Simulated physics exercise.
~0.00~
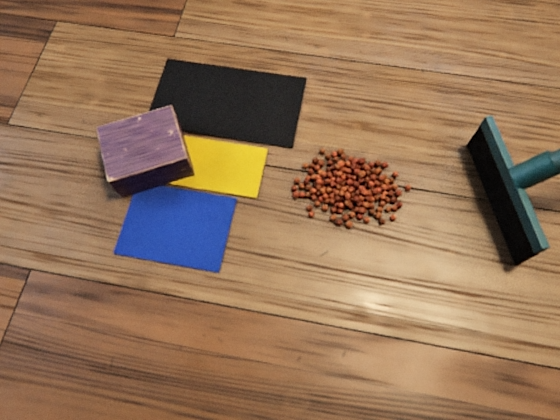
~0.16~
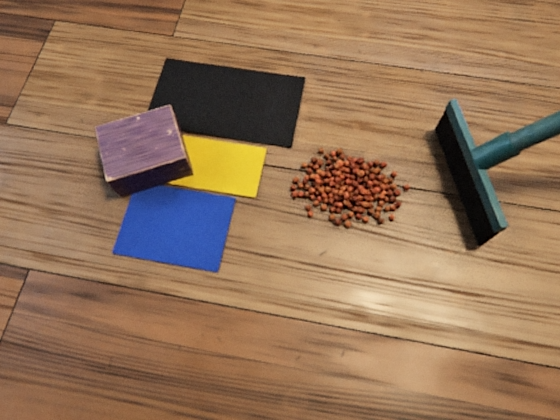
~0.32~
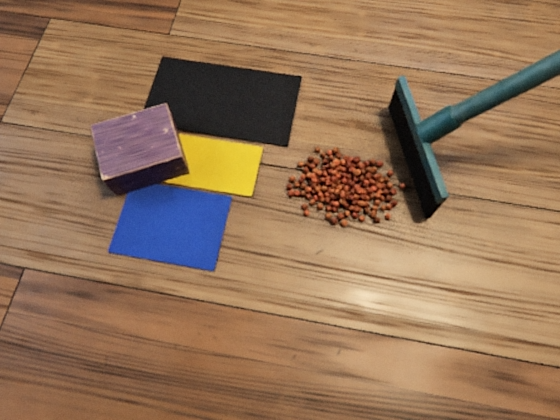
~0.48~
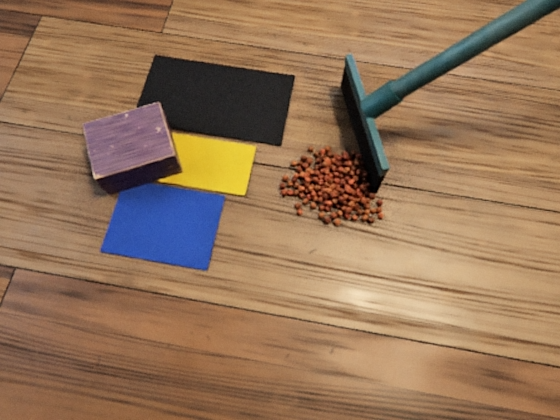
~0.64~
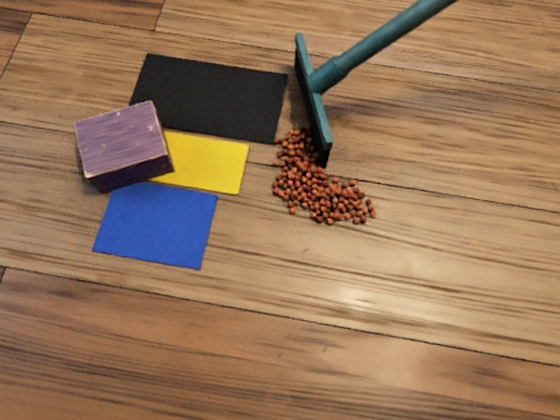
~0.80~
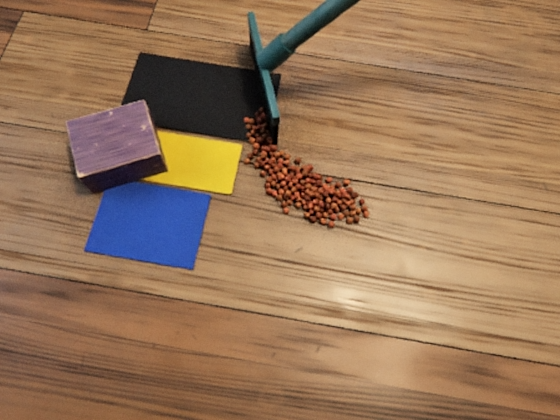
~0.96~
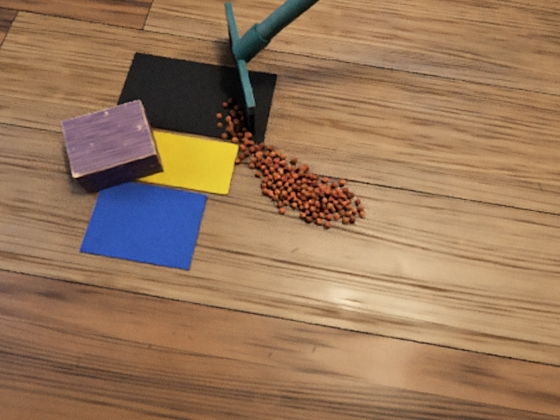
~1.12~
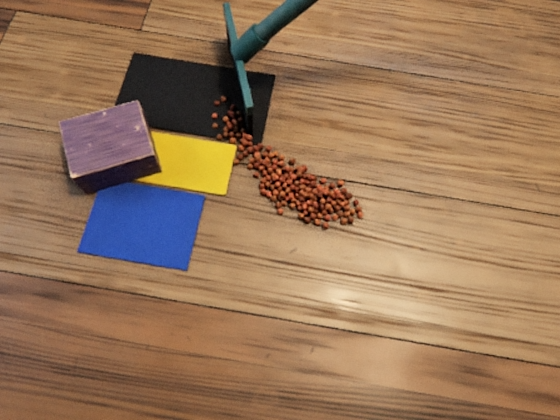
On a wooden floor, a teal squeegee slid leftward through the upper edge of a pile of small reddish-brown pellets, dragging some onto a black mat beside a purple block, then stopped there, leaving most of the pellets on the bare boards.
